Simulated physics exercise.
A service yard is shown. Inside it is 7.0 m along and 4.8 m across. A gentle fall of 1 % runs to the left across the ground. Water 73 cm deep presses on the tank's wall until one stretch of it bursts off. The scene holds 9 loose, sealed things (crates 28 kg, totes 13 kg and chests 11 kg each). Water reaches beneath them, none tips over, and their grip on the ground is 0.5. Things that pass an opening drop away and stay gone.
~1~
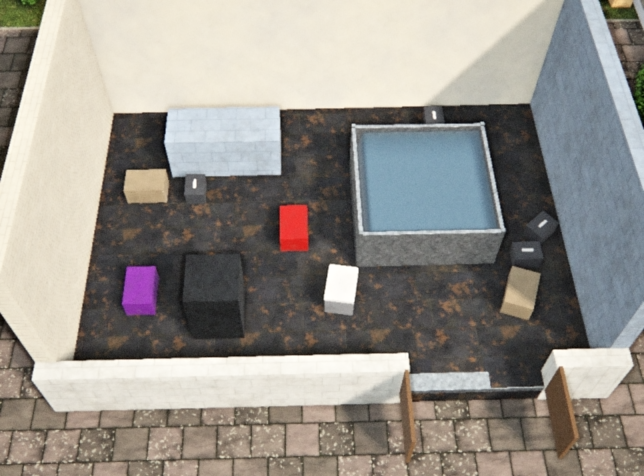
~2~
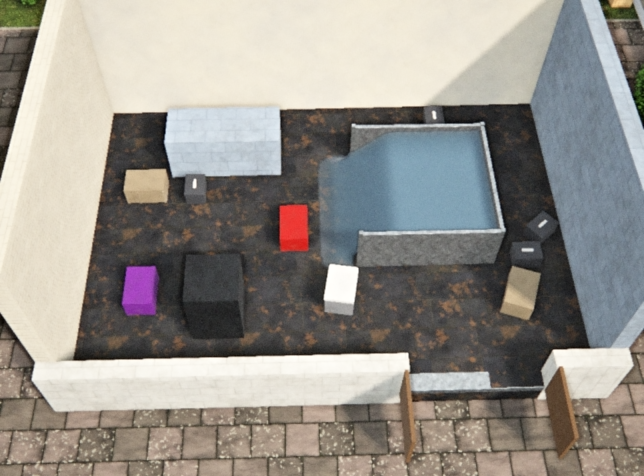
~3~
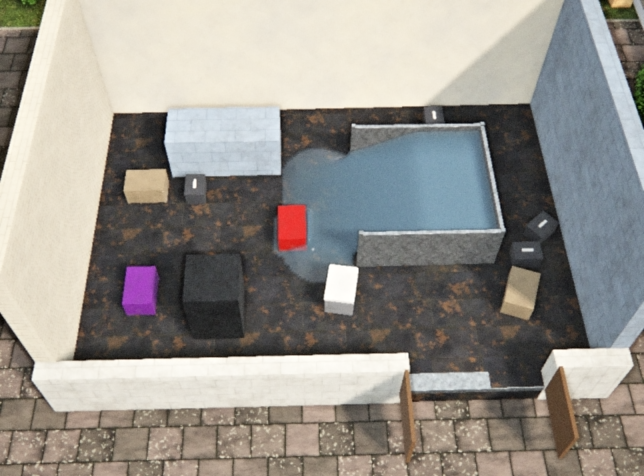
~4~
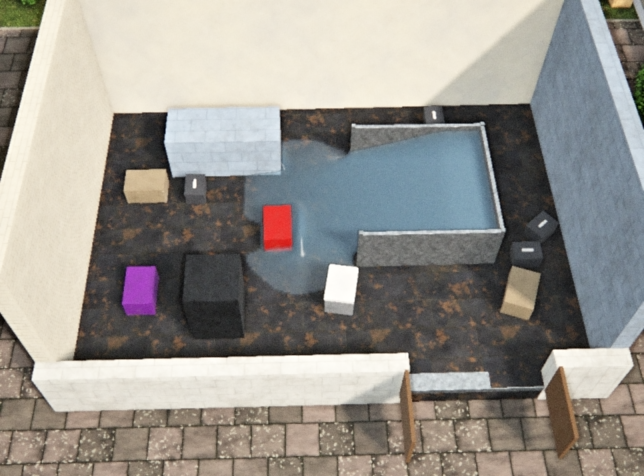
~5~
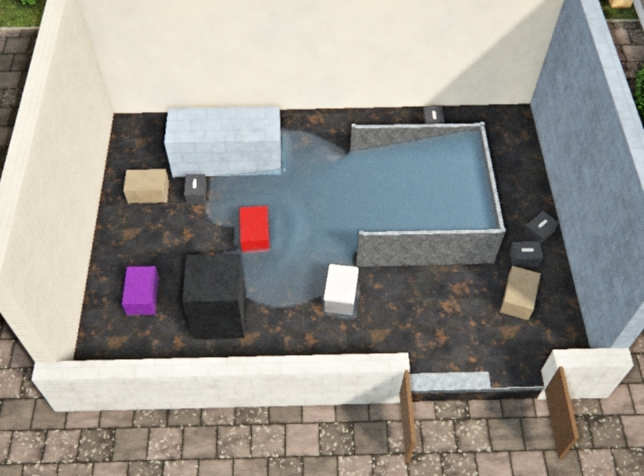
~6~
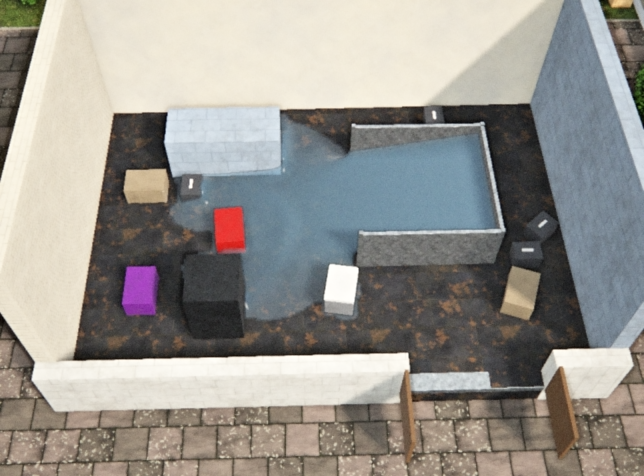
In the video, water pours out through the open left side of a raised pool in a walled yard and spreads left across the dark ground, pushing a red box leftward while the purple and white boxes stay in place.
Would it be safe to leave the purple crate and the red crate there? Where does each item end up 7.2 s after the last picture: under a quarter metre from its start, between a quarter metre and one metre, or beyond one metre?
Result: Purple crate: Well off its start, red crate: Well off its start.
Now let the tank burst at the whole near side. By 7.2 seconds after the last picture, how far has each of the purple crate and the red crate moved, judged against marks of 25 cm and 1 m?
Purple crate: Essentially stationary; red crate: Essentially stationary.
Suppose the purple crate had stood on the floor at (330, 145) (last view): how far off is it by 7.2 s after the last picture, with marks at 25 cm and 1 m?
Observed: Object goes well off.
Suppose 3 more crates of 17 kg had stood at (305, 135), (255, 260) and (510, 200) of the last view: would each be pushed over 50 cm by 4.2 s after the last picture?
First beyond, then beyond, then within.
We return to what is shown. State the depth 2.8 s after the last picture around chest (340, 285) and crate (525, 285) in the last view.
Around 2 cm and 0 cm.
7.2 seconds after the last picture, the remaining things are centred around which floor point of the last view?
Around (401, 256).
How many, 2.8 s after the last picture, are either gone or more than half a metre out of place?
I get 4.
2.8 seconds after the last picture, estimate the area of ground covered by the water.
About 26 m2.
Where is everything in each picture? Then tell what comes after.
The first picture shows the purple crate at (139, 285) rests on the ground; the red crate at (294, 222), on the bottom; 3.6 m2 under water; 0 of 9 have shifted.
The second picture shows the purple crate at (139, 285) rests on the ground; the red crate at (294, 222), on the bottom; 4.6 m2 under water; 0 of 9 have shifted.
The third picture shows the purple crate at (139, 285), on the bottom; the red crate at (292, 222) rests on the ground; water covers 5.9 m2; 0 of 9 have shifted.
The fourth picture shows the purple crate at (139, 285), on the bottom; the red crate at (278, 222), on the bottom, 24 cm from its start; 7.2 m2 under water; 1 of 9 have shifted.
The fifth picture shows the purple crate at (139, 285) rests on the ground; the red crate at (254, 223), on the bottom, 58 cm from its start; water covers 8.5 m2; 1 of 9 have shifted.
The sixth picture shows the purple crate at (139, 285) rests on the ground; the red crate at (229, 225) rests on the ground, 94 cm from its start; water covers 9.9 m2; 2 of 9 have shifted.
Then, 0.9 s after the last picture the purple crate is near (101, 291), 0.5 m from its start, aground; the red crate is near (103, 237), 2.7 m from its start, afloat; 0 of 9 are out; 2 afloat.
Then, 2.8 s after the last picture the purple crate is near (153, 341), 1.0 m from its start, afloat; the red crate is near (121, 306), 2.7 m from its start, afloat; 0 of 9 are out; 4 afloat.
Then, 4.8 s after the last picture the purple crate is near (311, 332), 2.5 m from its start, aground; the red crate is near (166, 306), 2.2 m from its start, afloat; 0 of 9 are out; 3 afloat.
Then, 7.2 s after the last picture the purple crate is near (333, 330), 2.8 m from its start, aground; the red crate is near (166, 311), 2.2 m from its start, aground; 0 of 9 are out; 2 afloat.
